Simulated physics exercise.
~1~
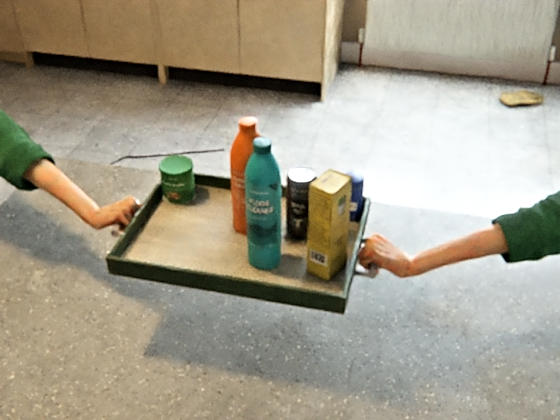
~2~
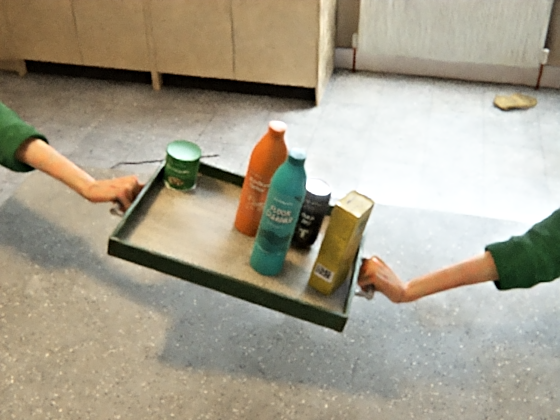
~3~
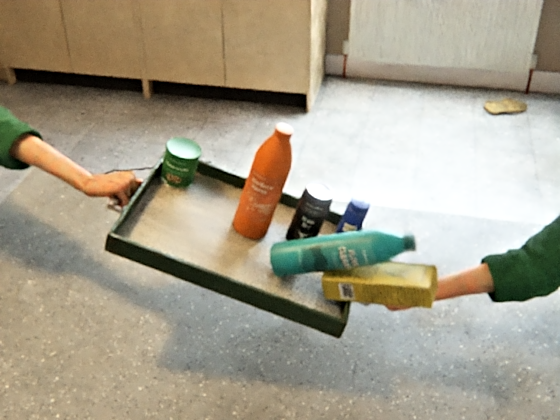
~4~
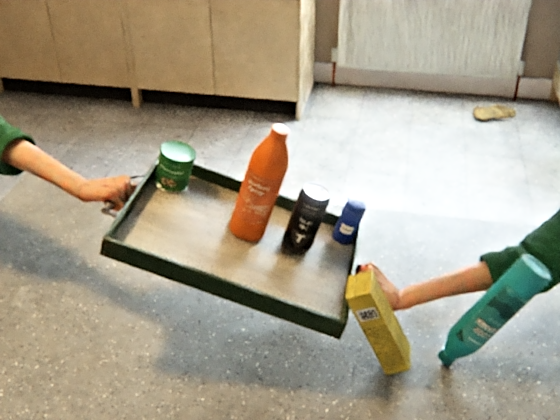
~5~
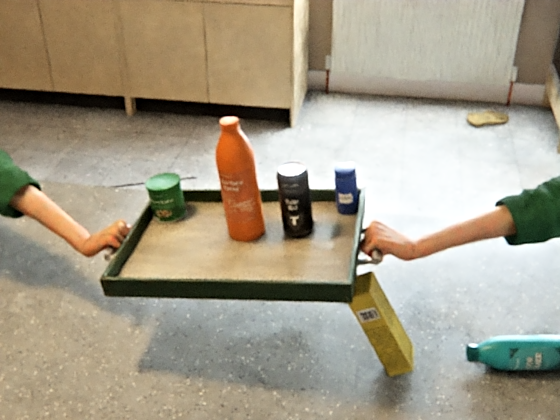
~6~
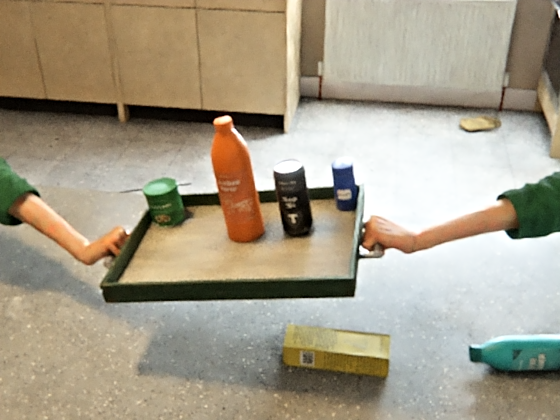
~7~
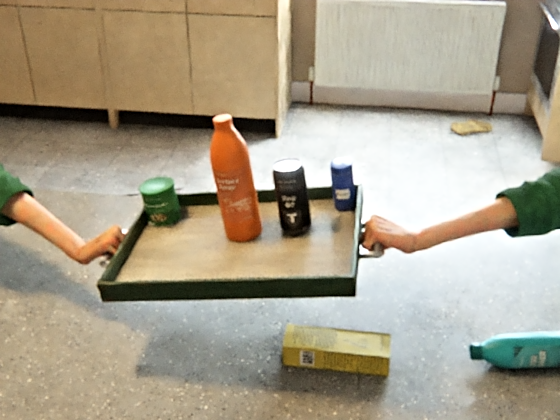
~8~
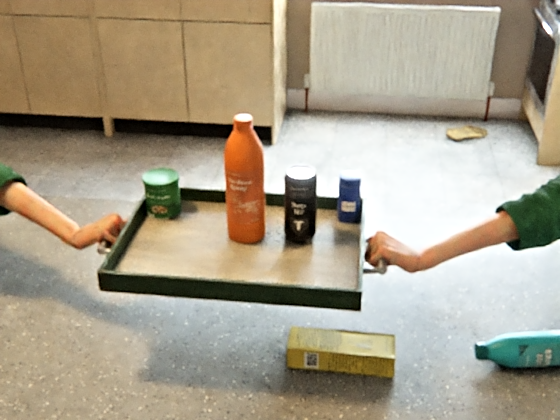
A turquoise bottle and a yellow carton toppled off a green-rimmed tray held in two hands as its right side dipped, and both ended up lying on the floor, while the orange bottle, black can, blue shaker and green tin stayed aboard the levelled tray.
